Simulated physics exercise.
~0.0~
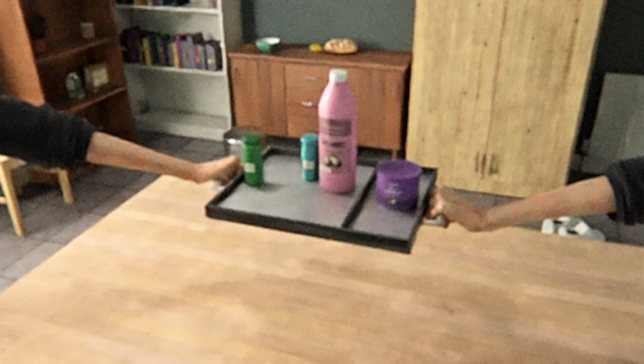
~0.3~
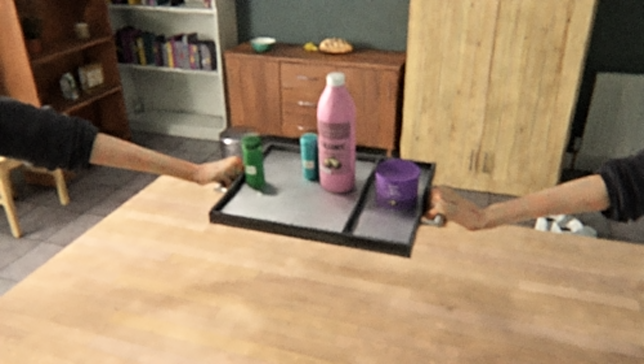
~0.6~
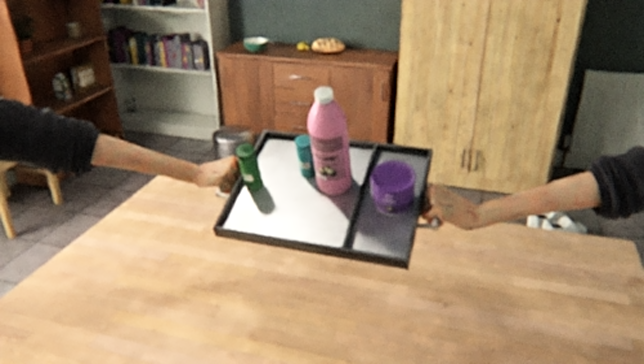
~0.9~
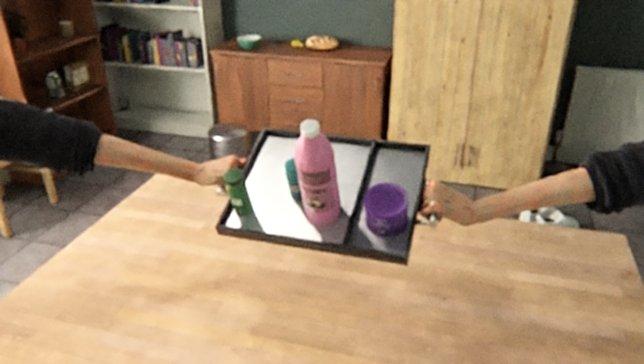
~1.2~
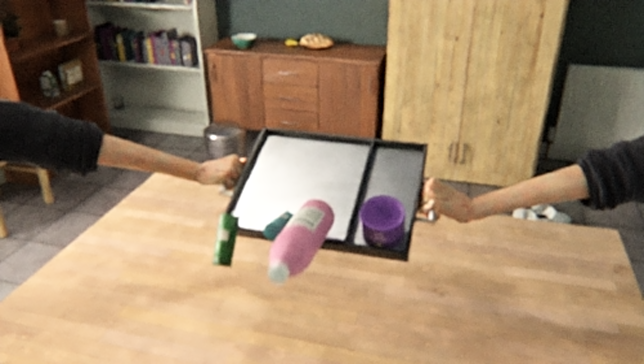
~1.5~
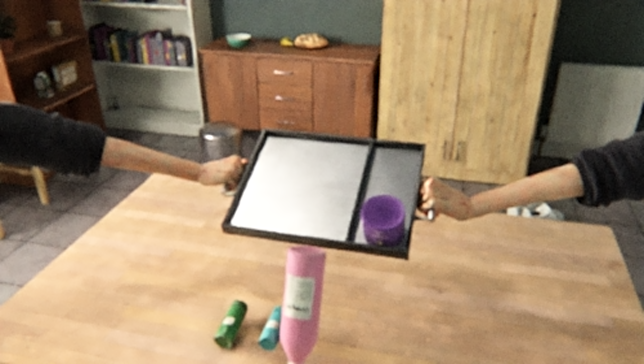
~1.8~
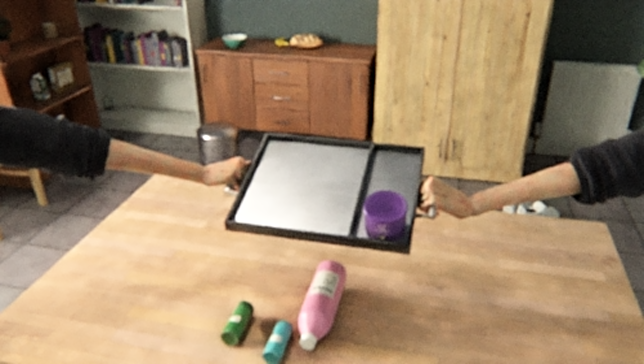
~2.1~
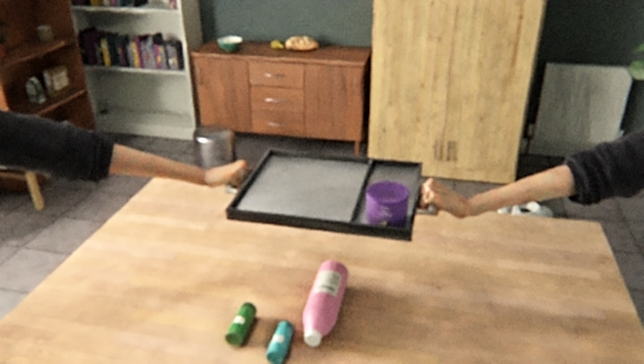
Above a wooden table in a furnished room, two hands tip a black-rimmed tray toward the viewer; a pink bottle and green and turquoise containers slide off onto the table, while a purple tub stays upright against the near rim as the tray is levelled.
